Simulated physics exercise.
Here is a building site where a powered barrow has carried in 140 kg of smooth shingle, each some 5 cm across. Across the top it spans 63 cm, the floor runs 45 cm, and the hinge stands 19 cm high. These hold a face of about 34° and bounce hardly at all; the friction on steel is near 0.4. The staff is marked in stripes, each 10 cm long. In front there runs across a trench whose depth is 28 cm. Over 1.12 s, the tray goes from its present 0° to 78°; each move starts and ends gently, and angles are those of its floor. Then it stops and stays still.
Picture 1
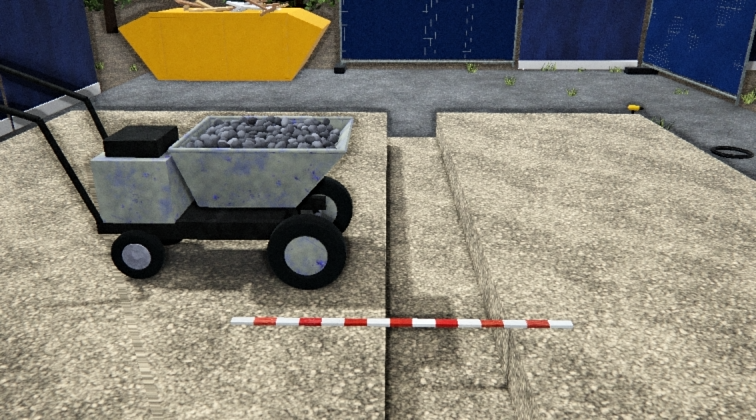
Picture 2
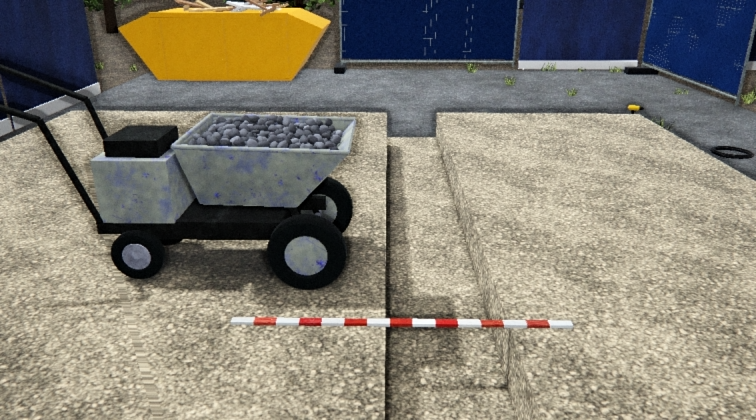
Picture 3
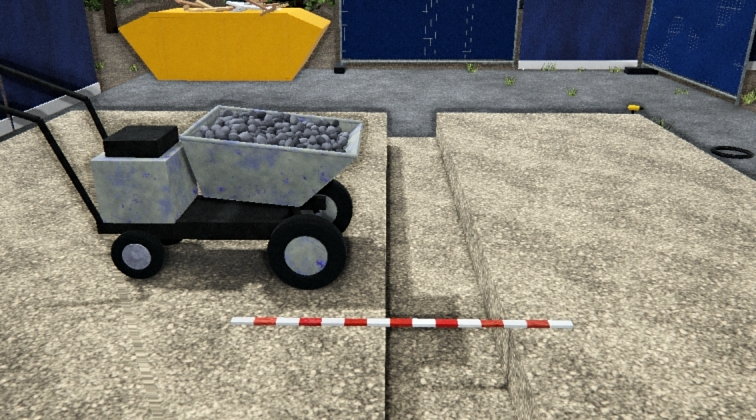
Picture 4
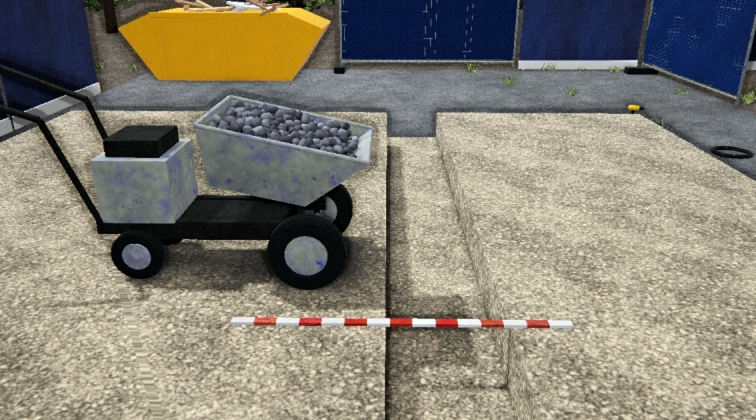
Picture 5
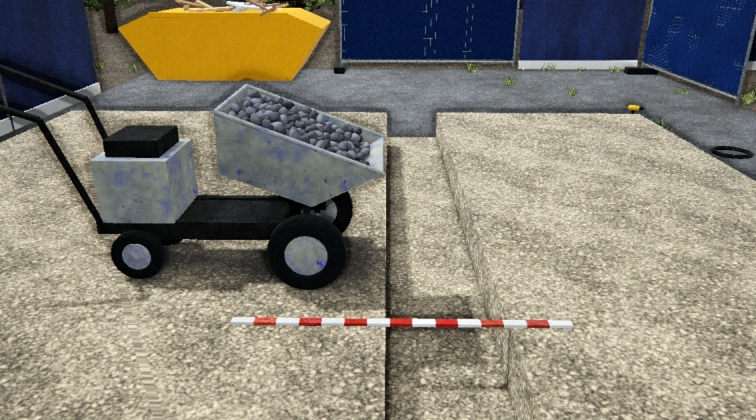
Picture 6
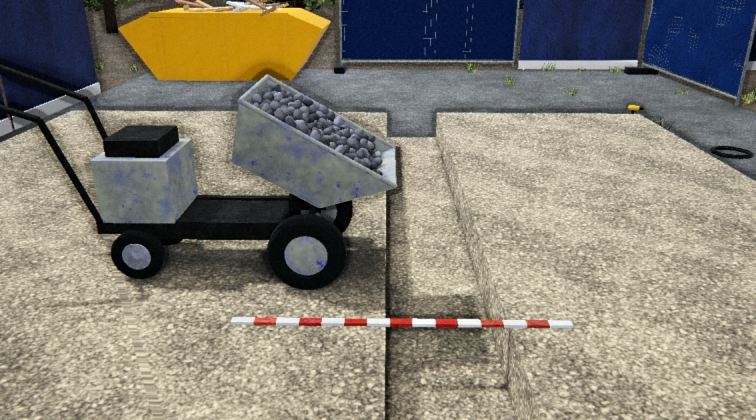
A mottled grey tray of dark grey stones tilts steadily on a small powered barrow at a building site, seen from slightly above and side-on. The barrow, with black handles and wheels, stands left of a trench crossed by a red-and-white pole, before a yellow skip and blue panels. The tray's rear rises and its lip dips rightward, while barrow and camera stay still.
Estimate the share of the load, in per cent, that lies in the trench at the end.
I would say 97 per cent of the load lies in the trench at the end.
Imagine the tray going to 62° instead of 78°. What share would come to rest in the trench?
Trench share: Approx. 95%.
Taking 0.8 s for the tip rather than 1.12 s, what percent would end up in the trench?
Expected share: Around 95%.
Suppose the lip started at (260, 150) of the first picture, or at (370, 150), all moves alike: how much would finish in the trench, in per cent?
That gives roughly 75 per cent and roughly 80 per cent.
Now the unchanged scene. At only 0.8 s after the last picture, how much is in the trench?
Something like 70 in a hundred.
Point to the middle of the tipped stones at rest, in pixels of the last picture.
(451, 298).
Then, 0.4 s after the last picture the floor is at 66°, 98 % in the tray, 2 % in the trench; the foremost stones are at (440, 223).
Then, 0.8 s after the last picture the floor is at 78°, 30 % in the tray, 69 % in the trench, 1 % past the trench; the foremost stones are at (525, 264).
Then, 1.1 s after the last picture the floor is at 78°, 2 % in the tray, 95 % in the trench, 3 % past the trench; the foremost stones are at (581, 264).
Then, 3.0 s after the last picture the floor is at 78°, 0 % in the tray, 97 % in the trench, 3 % past the trench; the foremost stones are at (607, 264).
